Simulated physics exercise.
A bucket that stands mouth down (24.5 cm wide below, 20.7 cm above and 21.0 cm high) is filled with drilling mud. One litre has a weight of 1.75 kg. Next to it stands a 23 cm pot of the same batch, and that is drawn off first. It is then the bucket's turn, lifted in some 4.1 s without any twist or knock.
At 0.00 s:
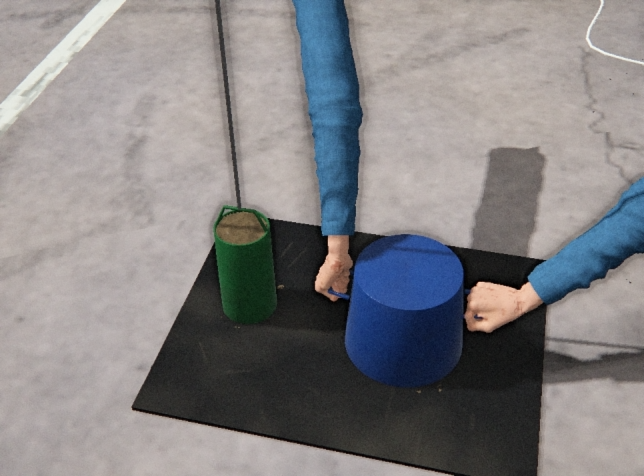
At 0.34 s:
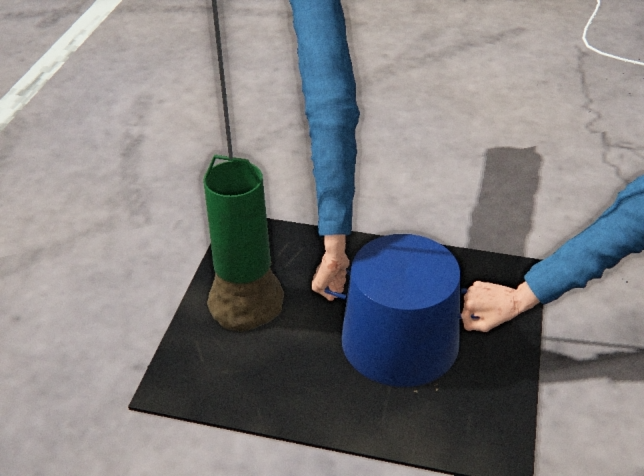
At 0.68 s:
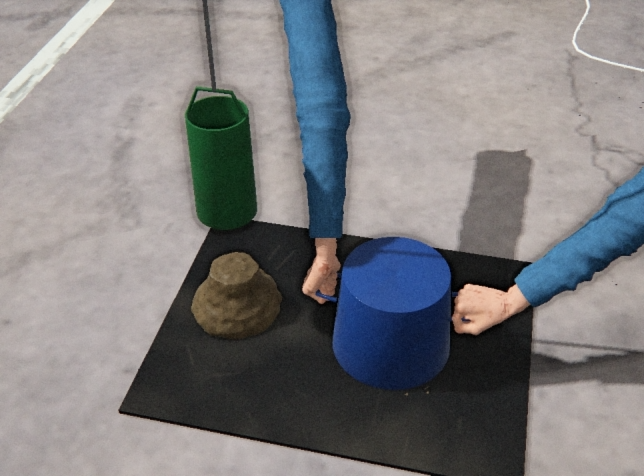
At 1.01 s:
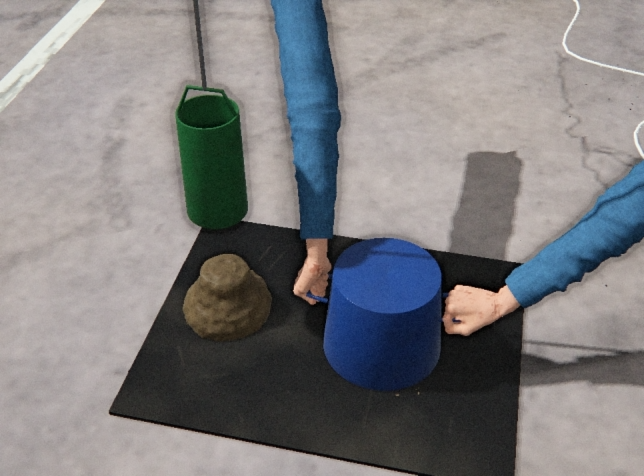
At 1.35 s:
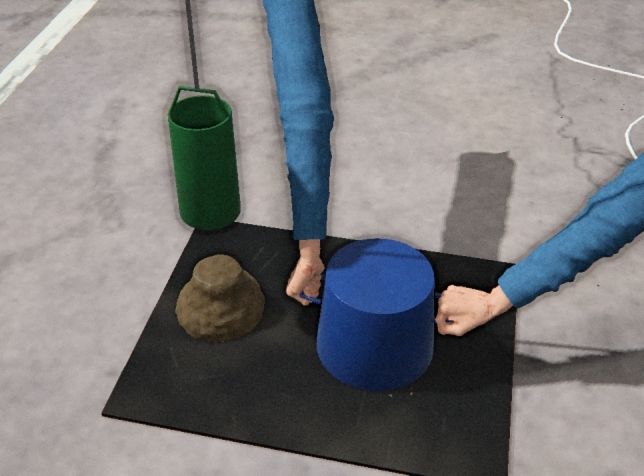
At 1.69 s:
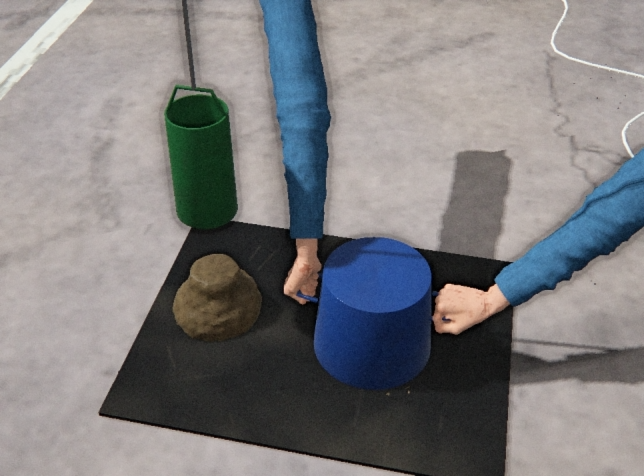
A green cylinder hanging from a dark rod rises off a black mat, leaving a slumped brown mound of mud-like material, then hangs nearly still behind it. The high, angled view over a grey concrete floor drifts slightly, shifting the scene left. To the right, two blue-sleeved arms keep their hands at the sides of an upturned blue bucket, which stays put on the mat.
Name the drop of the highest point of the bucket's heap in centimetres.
Answer: Close to 8 cm.
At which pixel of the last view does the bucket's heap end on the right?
Near (457, 348).
After 2.7 s, the bucket is up 4.8 cm; the drilling mud has come down 2.6 cm to 18 cm and is 29 cm wide.
After 3.7 s, the bucket is up 13 cm; the drilling mud has come down 7.2 cm to 14 cm and is 36 cm wide.
After 4.8 s, the bucket is up 22 cm; the drilling mud has come down 7.4 cm to 14 cm and is 36 cm wide.
After 6.0 s, the bucket is clear; the drilling mud has come down 7.4 cm to 14 cm and is 36 cm wide.
After 6.4 s, at rest, the bucket is clear; the drilling mud has come down 7.5 cm to 14 cm and is 37 cm wide.
